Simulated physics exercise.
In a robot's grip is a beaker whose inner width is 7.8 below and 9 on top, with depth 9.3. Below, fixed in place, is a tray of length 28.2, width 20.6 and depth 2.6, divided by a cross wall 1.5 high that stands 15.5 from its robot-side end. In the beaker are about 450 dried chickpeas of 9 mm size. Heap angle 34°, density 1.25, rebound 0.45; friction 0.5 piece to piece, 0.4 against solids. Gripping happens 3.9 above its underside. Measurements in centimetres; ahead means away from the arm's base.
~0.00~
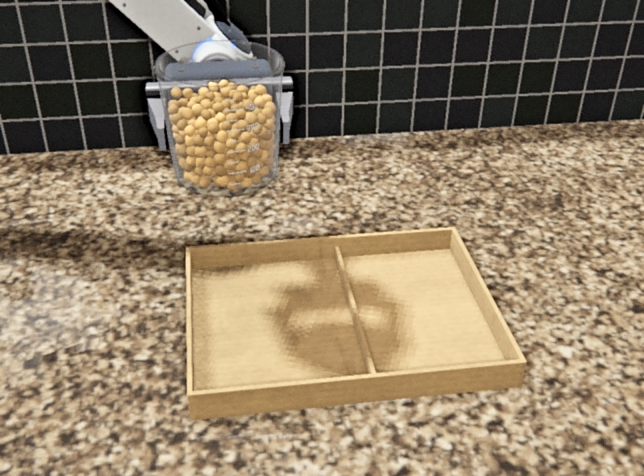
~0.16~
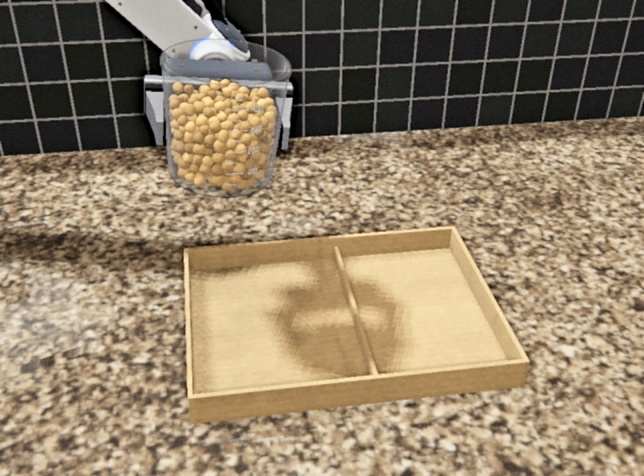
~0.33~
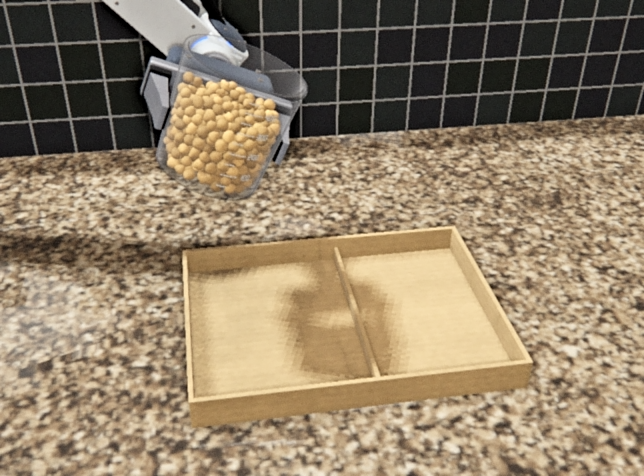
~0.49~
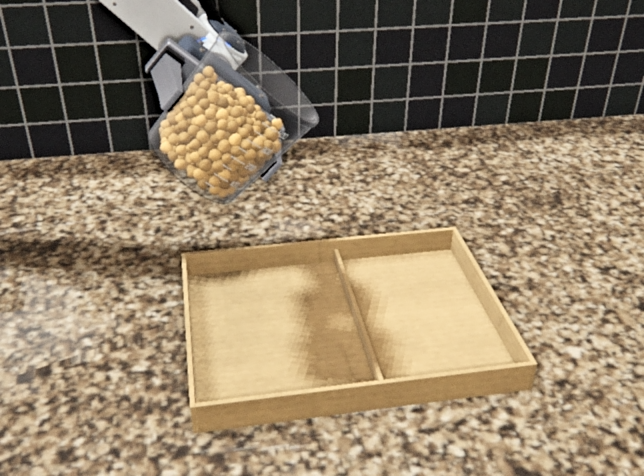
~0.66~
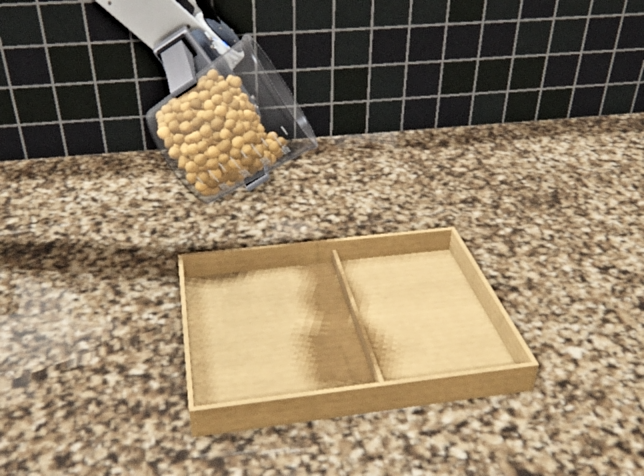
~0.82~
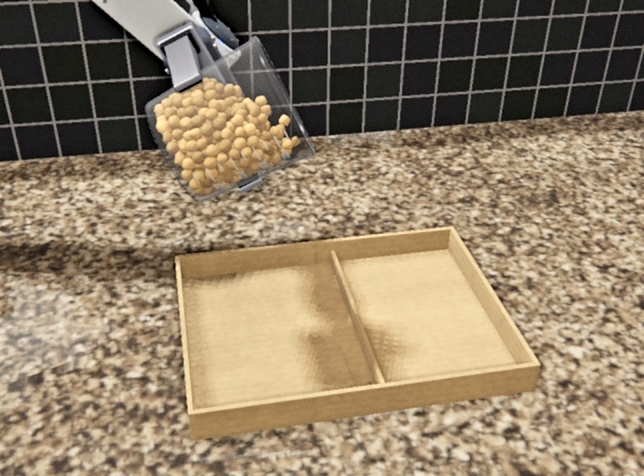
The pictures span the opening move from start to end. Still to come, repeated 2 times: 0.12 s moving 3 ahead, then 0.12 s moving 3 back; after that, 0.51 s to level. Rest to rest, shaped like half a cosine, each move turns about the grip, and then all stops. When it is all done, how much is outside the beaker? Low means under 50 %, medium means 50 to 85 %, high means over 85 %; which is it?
It is low.
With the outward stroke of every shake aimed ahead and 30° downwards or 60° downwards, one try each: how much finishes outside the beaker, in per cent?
Near 5 and 0 percent respectively.
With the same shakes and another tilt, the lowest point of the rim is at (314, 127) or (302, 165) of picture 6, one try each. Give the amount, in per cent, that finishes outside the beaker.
First try about 5 per cent, second try about 55 per cent.
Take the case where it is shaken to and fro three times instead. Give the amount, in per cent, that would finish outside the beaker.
It would come to around 25 %.
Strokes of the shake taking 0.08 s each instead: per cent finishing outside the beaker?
Around 35 percent.
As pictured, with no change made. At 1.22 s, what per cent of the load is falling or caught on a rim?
Roughly 3 percent.
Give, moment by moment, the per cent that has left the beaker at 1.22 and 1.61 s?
In turn: 10, 20.
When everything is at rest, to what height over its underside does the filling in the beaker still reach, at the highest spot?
Roughly 8.0 cm.
By 1.22 s, tilted 65° forward, highest piece 23 above the table; 410 in the beaker, 13 in the far-side part, 12 in the robot-side part, 12 in flight or on a rim.
By 1.61 s, tilted 21° forward, highest piece 25 above the table; 367 in the beaker, 47 in the far-side part, 33 in the robot-side part.
By 2.01 s, level, highest piece 26 above the table; 367 in the beaker, 47 in the far-side part, 33 in the robot-side part.
By 3.06 s, level, highest piece 26 above the table; 367 in the beaker, 47 in the far-side part, 33 in the robot-side part.
Final count, 367 in the beaker, 47 in the far-side part, 33 in the robot-side part. That is 18 % outside the beaker.
